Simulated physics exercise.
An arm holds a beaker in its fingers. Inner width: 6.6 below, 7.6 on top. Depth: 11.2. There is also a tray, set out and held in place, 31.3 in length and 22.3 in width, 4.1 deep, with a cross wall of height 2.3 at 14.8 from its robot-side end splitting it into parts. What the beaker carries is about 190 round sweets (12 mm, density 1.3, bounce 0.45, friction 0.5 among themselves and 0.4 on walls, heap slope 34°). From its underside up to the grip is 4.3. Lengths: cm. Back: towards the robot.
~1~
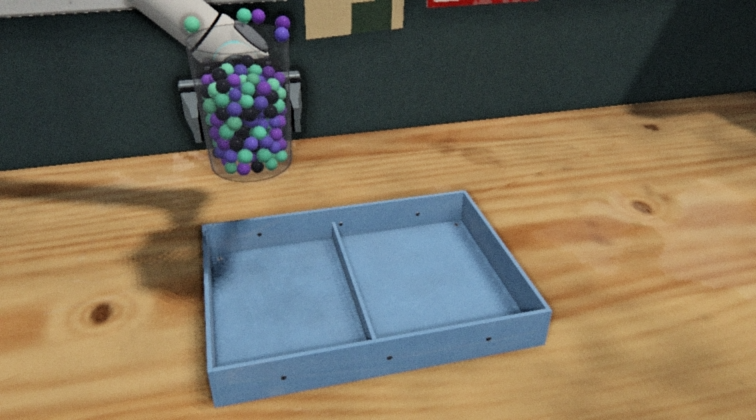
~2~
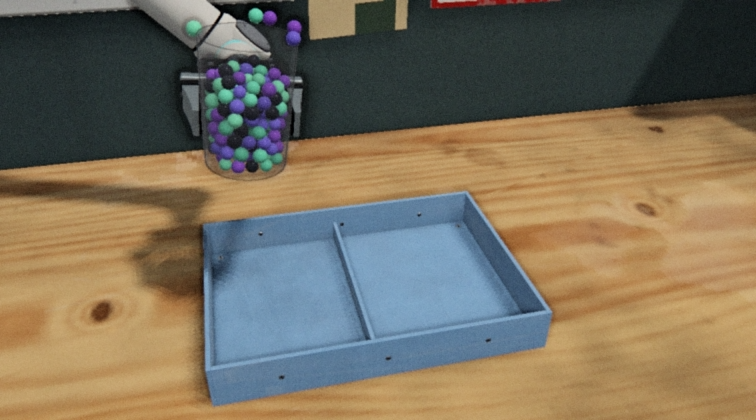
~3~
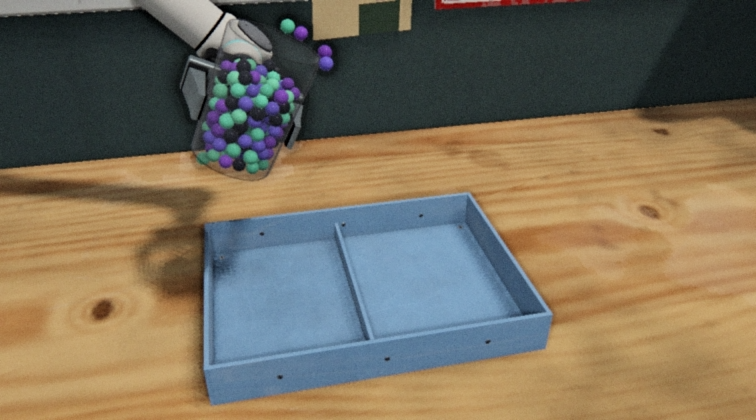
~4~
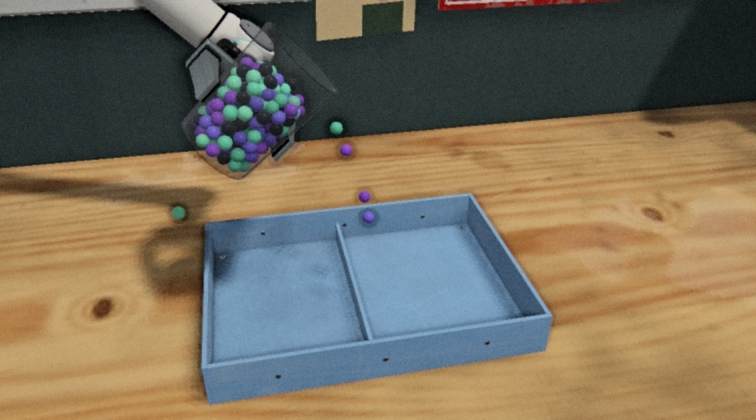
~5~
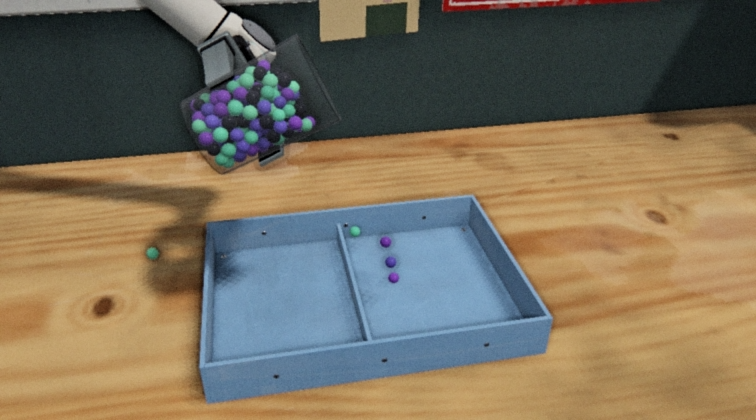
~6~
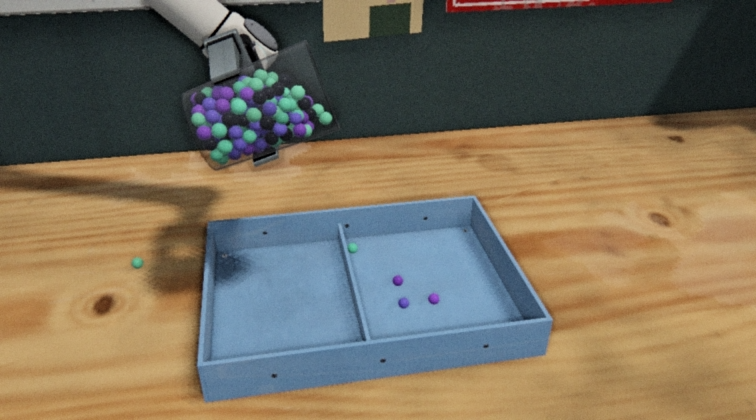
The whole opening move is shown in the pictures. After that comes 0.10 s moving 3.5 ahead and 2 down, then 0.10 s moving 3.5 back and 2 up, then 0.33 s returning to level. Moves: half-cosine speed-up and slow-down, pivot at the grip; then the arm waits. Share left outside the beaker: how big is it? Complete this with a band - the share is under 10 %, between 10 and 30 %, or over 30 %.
The share is between 10 and 30 %.
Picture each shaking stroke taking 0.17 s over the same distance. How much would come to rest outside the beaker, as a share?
Estimate for that case: 5 %.
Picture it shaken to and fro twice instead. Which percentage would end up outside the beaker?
About 20 %.
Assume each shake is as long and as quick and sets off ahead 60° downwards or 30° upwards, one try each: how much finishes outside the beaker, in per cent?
5 and 45 %.
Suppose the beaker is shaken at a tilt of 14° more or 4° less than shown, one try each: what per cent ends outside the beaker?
It would be around 40 and 15 per cent.
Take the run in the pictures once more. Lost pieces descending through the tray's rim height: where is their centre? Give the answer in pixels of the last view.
(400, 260).
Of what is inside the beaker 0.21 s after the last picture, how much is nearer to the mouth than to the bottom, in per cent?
That share comes to roughly 45 percent.
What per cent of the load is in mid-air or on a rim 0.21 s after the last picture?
That comes to about 8 per cent, more or less.
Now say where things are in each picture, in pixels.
Beaker middle at (245, 105), level; upper third of the load around (245, 85), from x 190 to 285, top at y 15; 187 in the beaker, in the first frame.
Beaker middle at (247, 104), tilted 7° forward; upper third of the load around (247, 84), from x 195 to 295, top at y 15; 186 in the beaker, 1 in flight or on a rim, in the second frame.
Beaker middle at (252, 104), tilted 25° forward; upper third of the load around (250, 86), from x 205 to 325, top at y 25; 183 in the beaker, 4 in flight or on a rim, in the third frame.
Beaker middle at (257, 106), tilted 47° forward; upper third of the load around (257, 90), from x 180 to 370, top at y 65; 182 in the beaker, 5 in flight or on a rim, in the fourth frame.
Beaker middle at (259, 109), tilted 65° forward; upper third of the load around (256, 95), from x 150 to 395, top at y 65; 182 in the beaker, 4 in the far-side part, 1 on the table or floor, in the fifth frame.
Beaker middle at (260, 110), tilted 72° forward; upper third of the load around (255, 98), from x 135 to 435, top at y 75; 182 in the beaker, 4 in the far-side part, 1 on the table or floor, in the sixth frame.
Then, 0.21 s after the last picture, tilted 72° forward, highest piece 25 above the table; 167 in the beaker, 4 in the far-side part, 1 on the table or floor, 15 in flight or on a rim.
Then, 0.42 s after the last picture, tilted 17° forward, highest piece 28 above the table; 158 in the beaker, 26 in the far-side part, 1 on the table or floor, 2 in flight or on a rim.
Then, 0.73 s after the last picture, level, highest piece 26 above the table; 158 in the beaker, 27 in the far-side part, 1 in the robot-side part, 1 on the table or floor.
Then, 1.78 s after the last picture, level, highest piece 26 above the table; 158 in the beaker, 27 in the far-side part, 1 in the robot-side part, 1 on the table or floor.
Final count, 158 in the beaker, 27 in the far-side part, 1 in the robot-side part, 1 on the table or floor. That is 16 % outside the beaker.
